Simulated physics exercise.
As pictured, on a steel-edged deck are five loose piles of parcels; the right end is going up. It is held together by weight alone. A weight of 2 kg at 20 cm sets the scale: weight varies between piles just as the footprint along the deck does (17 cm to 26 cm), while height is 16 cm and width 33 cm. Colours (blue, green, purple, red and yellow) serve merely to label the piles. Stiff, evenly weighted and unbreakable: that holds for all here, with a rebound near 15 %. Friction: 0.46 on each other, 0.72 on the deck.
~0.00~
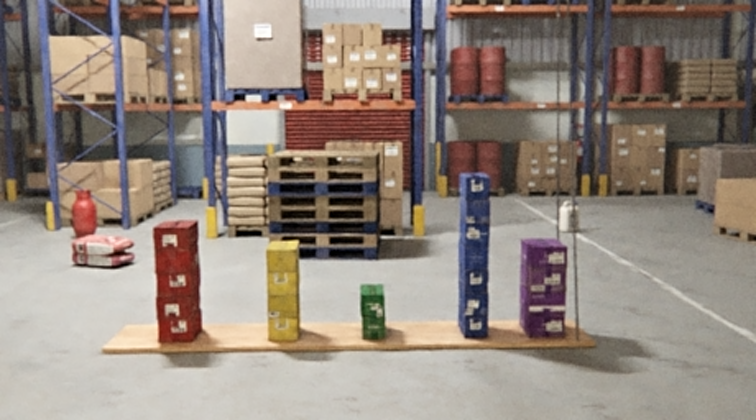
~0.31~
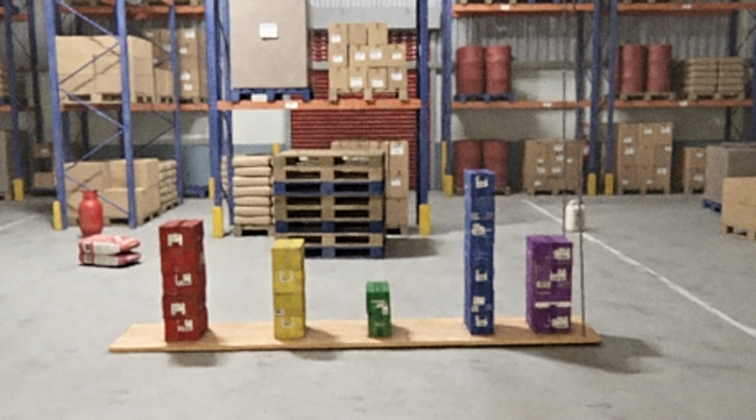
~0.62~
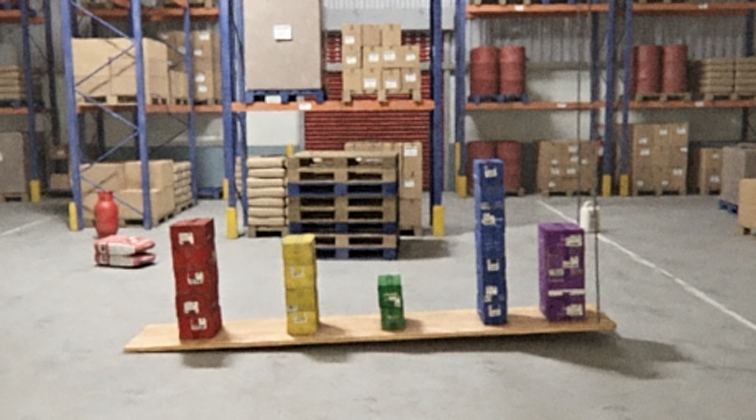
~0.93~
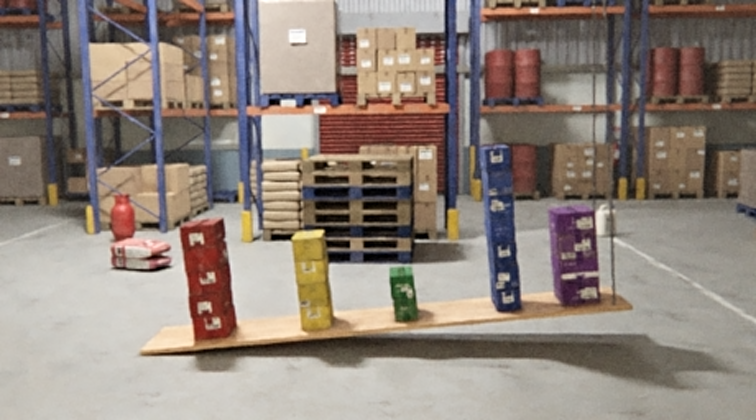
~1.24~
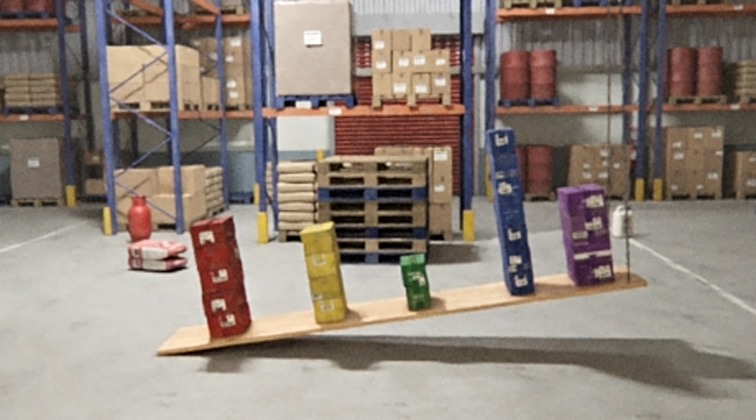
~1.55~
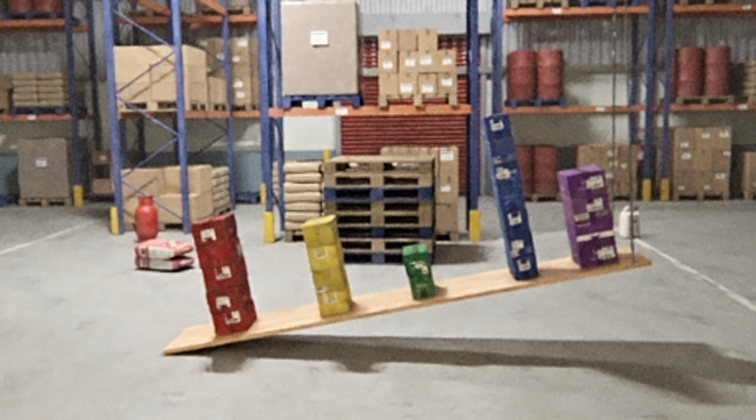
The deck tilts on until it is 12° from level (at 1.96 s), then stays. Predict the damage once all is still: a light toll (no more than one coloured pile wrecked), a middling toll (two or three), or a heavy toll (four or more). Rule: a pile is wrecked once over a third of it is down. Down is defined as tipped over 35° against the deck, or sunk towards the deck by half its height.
A heavy toll.
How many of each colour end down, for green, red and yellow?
Down at the end - green 1, red 4, yellow 3.
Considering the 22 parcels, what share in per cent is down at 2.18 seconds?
By then 0 %.
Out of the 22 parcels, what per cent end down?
Something near 70 percent.
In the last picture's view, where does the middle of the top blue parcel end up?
Resting position, last image: About (302, 280).
By 2.18 s, slope 12°; none of the 22 parcels down, 7 disturbed; top blue parcel tilted 26°, 7 cm lower.
By 2.86 s, slope 12°; 11 of the 22 parcels down; top green parcel tilted 46°, 9 cm lower; top yellow parcel tilted 39°, 18 cm lower.
When it is over (4.4 s), slope 12°; 15 of the 22 parcels down; top red parcel on its side; top green parcel tilted 44°, 10 cm lower. Wrecked, blue, green, red and yellow. In pixels of the last frame, middles, top red parcel near (114, 327), top green parcel near (385, 273).
